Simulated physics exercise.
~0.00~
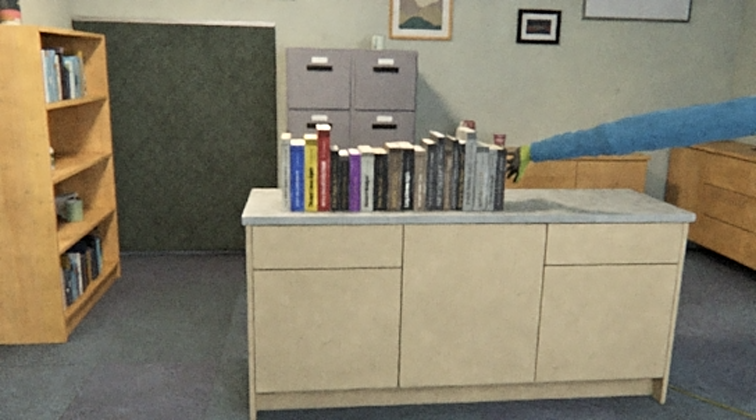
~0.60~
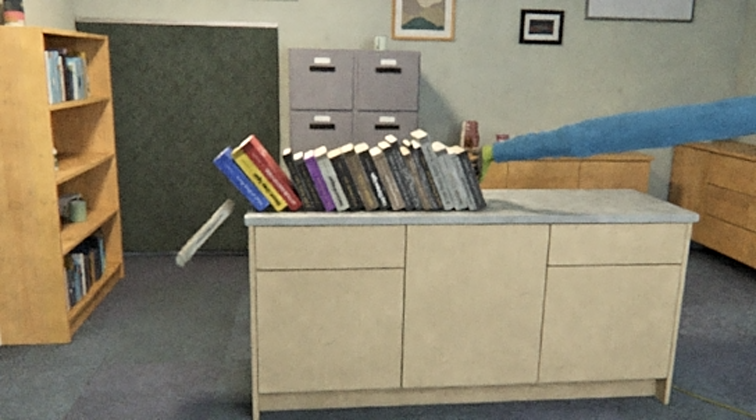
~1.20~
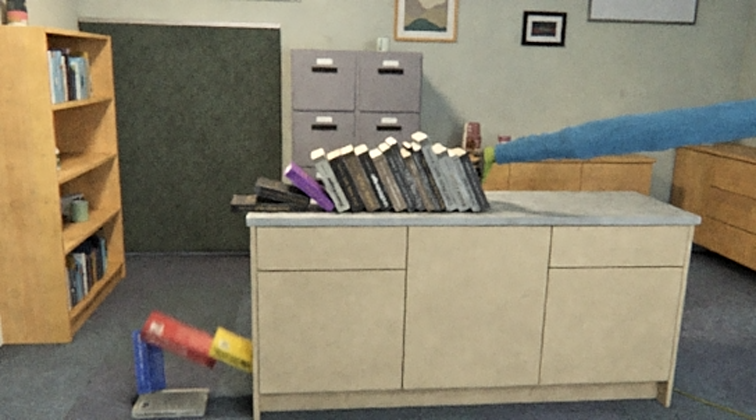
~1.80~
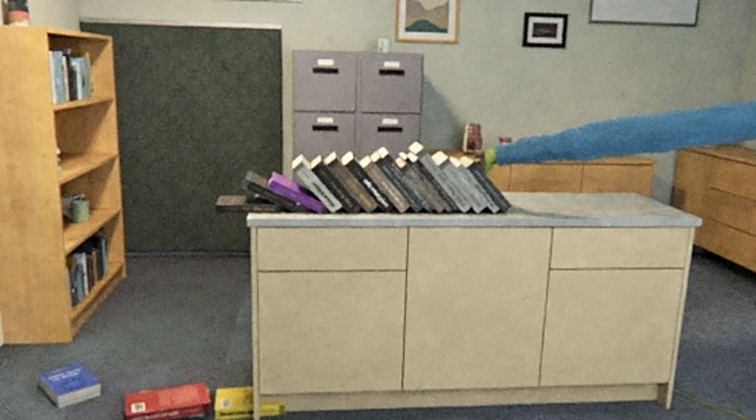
In an office, a blue arm pushing a row of books leftward along a cabinet, several toppling to the floor, the rest left leaning.
